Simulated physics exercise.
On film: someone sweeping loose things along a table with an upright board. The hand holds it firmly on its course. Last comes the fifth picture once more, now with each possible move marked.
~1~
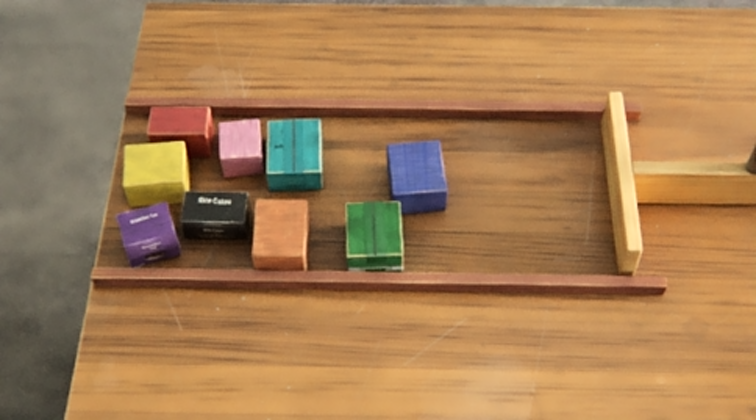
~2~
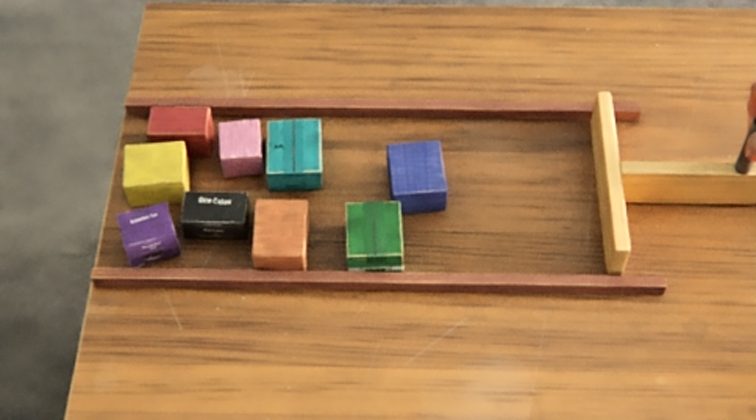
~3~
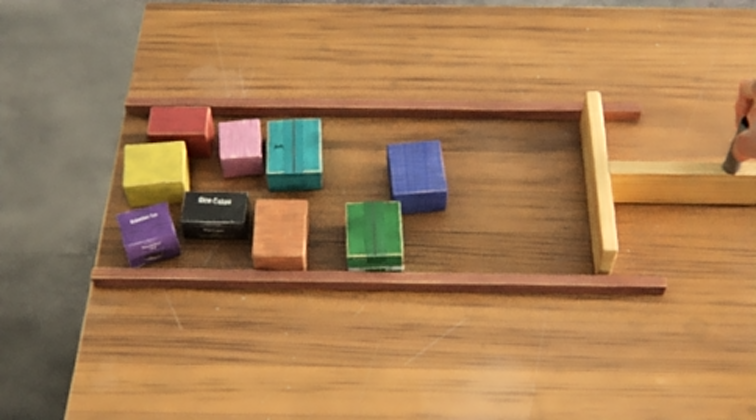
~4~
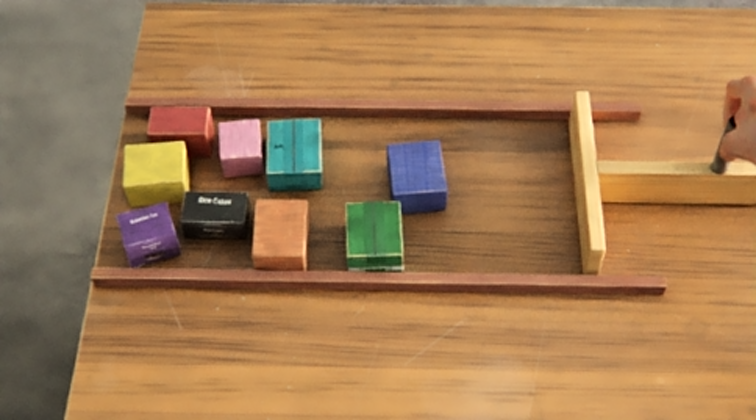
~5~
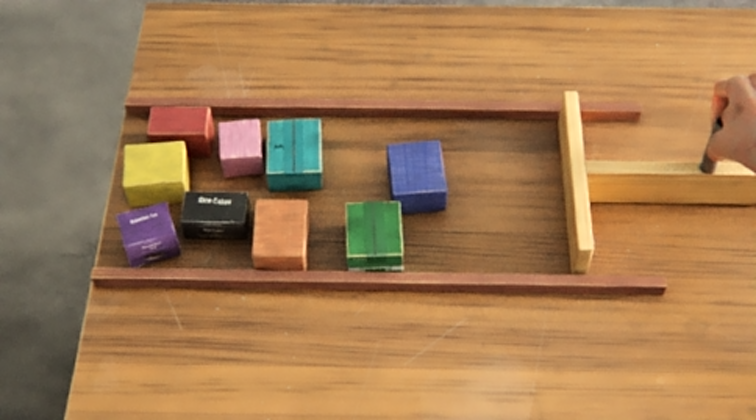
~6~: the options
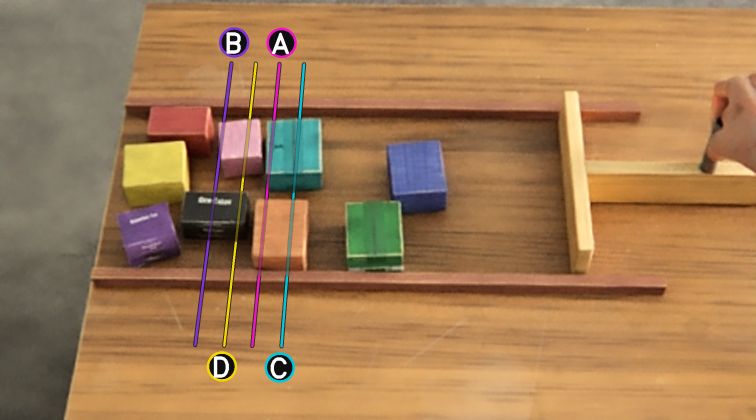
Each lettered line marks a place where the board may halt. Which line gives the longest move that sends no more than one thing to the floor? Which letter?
C.
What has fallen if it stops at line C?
It is the purple packet.
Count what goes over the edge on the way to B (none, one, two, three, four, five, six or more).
By then, five.
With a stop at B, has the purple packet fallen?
Yes.
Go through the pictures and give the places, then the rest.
The first picture shows blue block (417, 178); black box (216, 216); turquoise box (295, 155).
The second picture shows board (613, 167); yellow block (157, 173).
The third picture shows board (602, 167); purple packet (149, 235).
The fourth picture shows board (590, 166); red block (181, 132).
The fifth picture shows board (578, 166); blue block (417, 178); black box (216, 216); turquoise box (295, 155).
On the marked copy, A at (267, 193); B at (215, 192); C at (294, 193); D at (241, 192).
Following C. Soon after the start, board (476, 165); yellow block (157, 174); purple packet (150, 236).
Later, board (374, 164); turquoise box (288, 154); green box (338, 237).
In the end, board (297, 163); purple packet over the edge; red block (123, 126); one fallen.
As for the rest, A drops three; B drops five; D drops four.
